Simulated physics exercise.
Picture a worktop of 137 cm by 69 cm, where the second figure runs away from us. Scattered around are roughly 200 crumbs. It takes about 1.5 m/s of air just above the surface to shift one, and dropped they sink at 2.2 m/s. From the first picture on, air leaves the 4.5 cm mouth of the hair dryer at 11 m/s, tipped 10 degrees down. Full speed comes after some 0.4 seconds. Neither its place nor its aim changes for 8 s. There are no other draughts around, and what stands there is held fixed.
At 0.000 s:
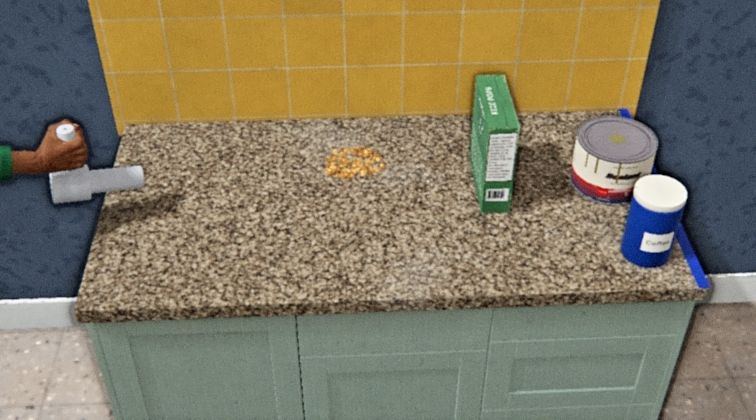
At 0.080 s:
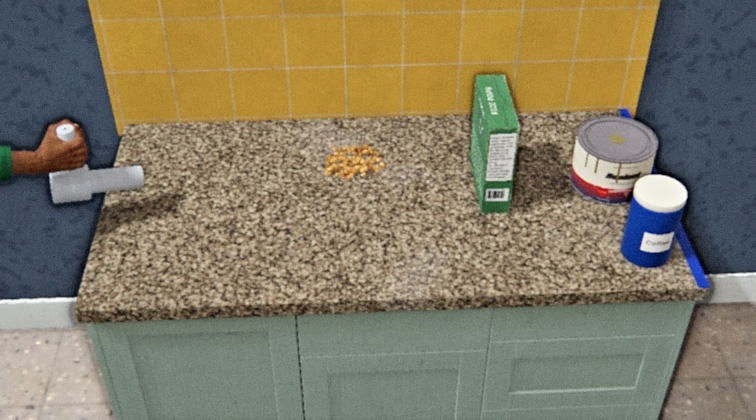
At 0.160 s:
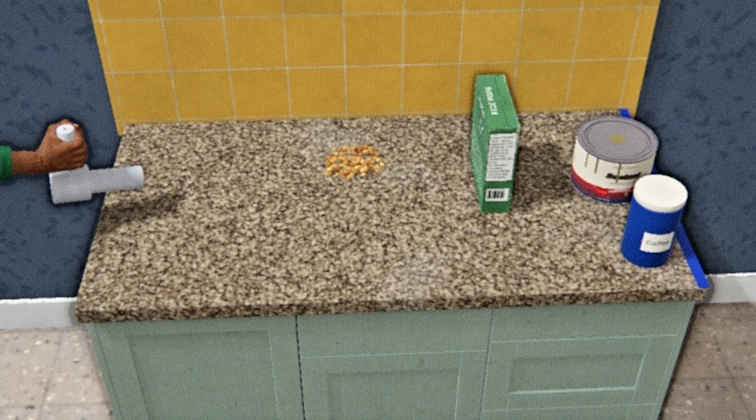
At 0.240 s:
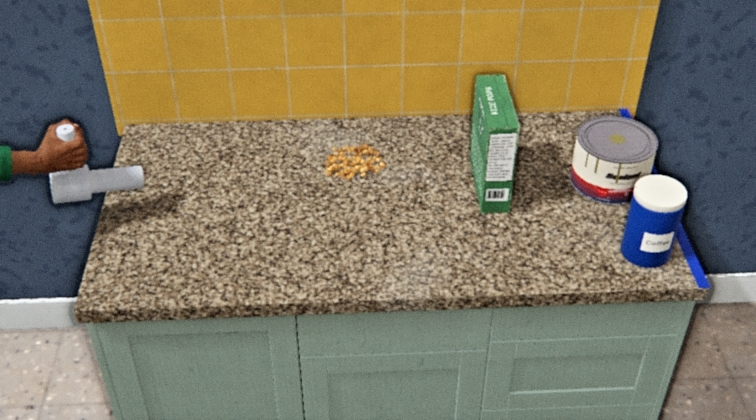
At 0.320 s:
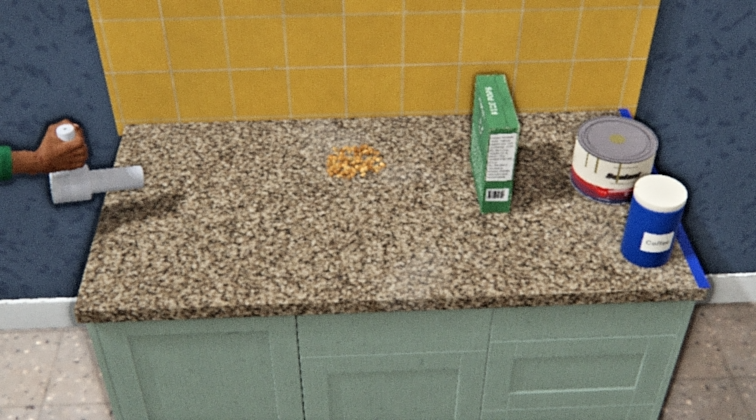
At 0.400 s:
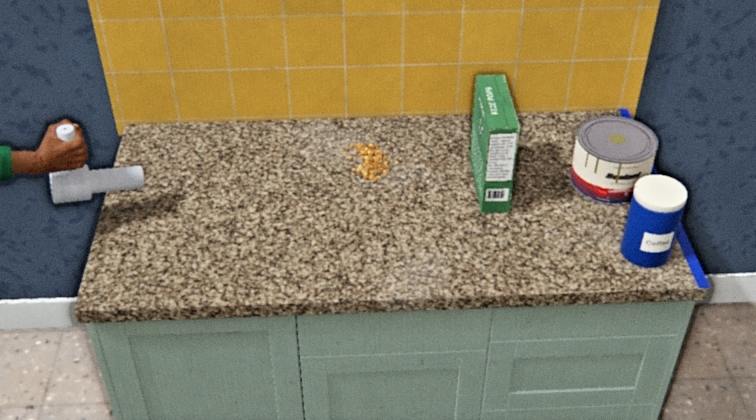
A kitchen worktop of speckled brown stone, above pale green cupboards and against yellow tiles and dark blue walls, is seen from the front and slightly above. A hand at the left holds a pale grey hair dryer facing orange crumbs near the middle, with a green carton, a large tin and a white-lidded blue tub at the right. The crumbs lie still, then most shift slightly rightward, while the camera stays fixed.
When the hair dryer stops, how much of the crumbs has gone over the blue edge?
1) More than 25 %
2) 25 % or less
Option 1: More than 25 %.
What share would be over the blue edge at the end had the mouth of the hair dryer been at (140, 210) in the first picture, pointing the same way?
In that case roughly 100 percent.
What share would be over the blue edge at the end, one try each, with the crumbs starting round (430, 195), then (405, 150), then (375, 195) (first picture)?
Try by try: About 0 per cent, 100 per cent and 2 per cent.
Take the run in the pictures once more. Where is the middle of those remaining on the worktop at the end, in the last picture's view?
The middle is around pixel (467, 176).
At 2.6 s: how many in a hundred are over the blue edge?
Close to 80 %.
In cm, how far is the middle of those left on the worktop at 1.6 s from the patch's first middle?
Centre offset: Approx. 30 cm.
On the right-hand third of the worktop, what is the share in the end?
I'd estimate around 4 per cent.
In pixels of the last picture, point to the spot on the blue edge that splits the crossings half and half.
The middle crossing sits close to (639, 133) in the last picture.
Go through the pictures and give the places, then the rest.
In the first picture, the middle of the crumbs is near (355, 164), none has stirred yet and the mouth of the hair dryer is at (142, 177).
In the second picture, the middle of the crumbs is near (355, 164), none has stirred yet and the blue edge is centred on (664, 188).
In the third picture, the middle of the crumbs is near (355, 164), none has stirred yet, the top of a carton is at (497, 100) and the top of a large tin is at (617, 138).
In the fourth picture, the middle of the crumbs is near (355, 164) and none has stirred yet.
In the fifth picture, the middle of the crumbs is near (355, 164) and none has stirred yet.
In the sixth picture, the middle of the crumbs is near (371, 161), the farthest in sight from the hair dryer is at (396, 163) and about 70 % have left their places.
After 1.6 s, 34 % are on the move or not yet settled, 68 % are over the blue edge; the middle of those still in play is near (465, 166).
After 2.6 s, 19 % are on the move or not yet settled, 76 % are over the blue edge; the middle of those still in play is near (466, 170).
After 4.4 s, 14 % are on the move or not yet settled, 80 % are over the blue edge; the middle of those still in play is near (467, 173).
After 8.0 s, at the end, 84 % are over the blue edge; the middle of those still in play is near (467, 176).
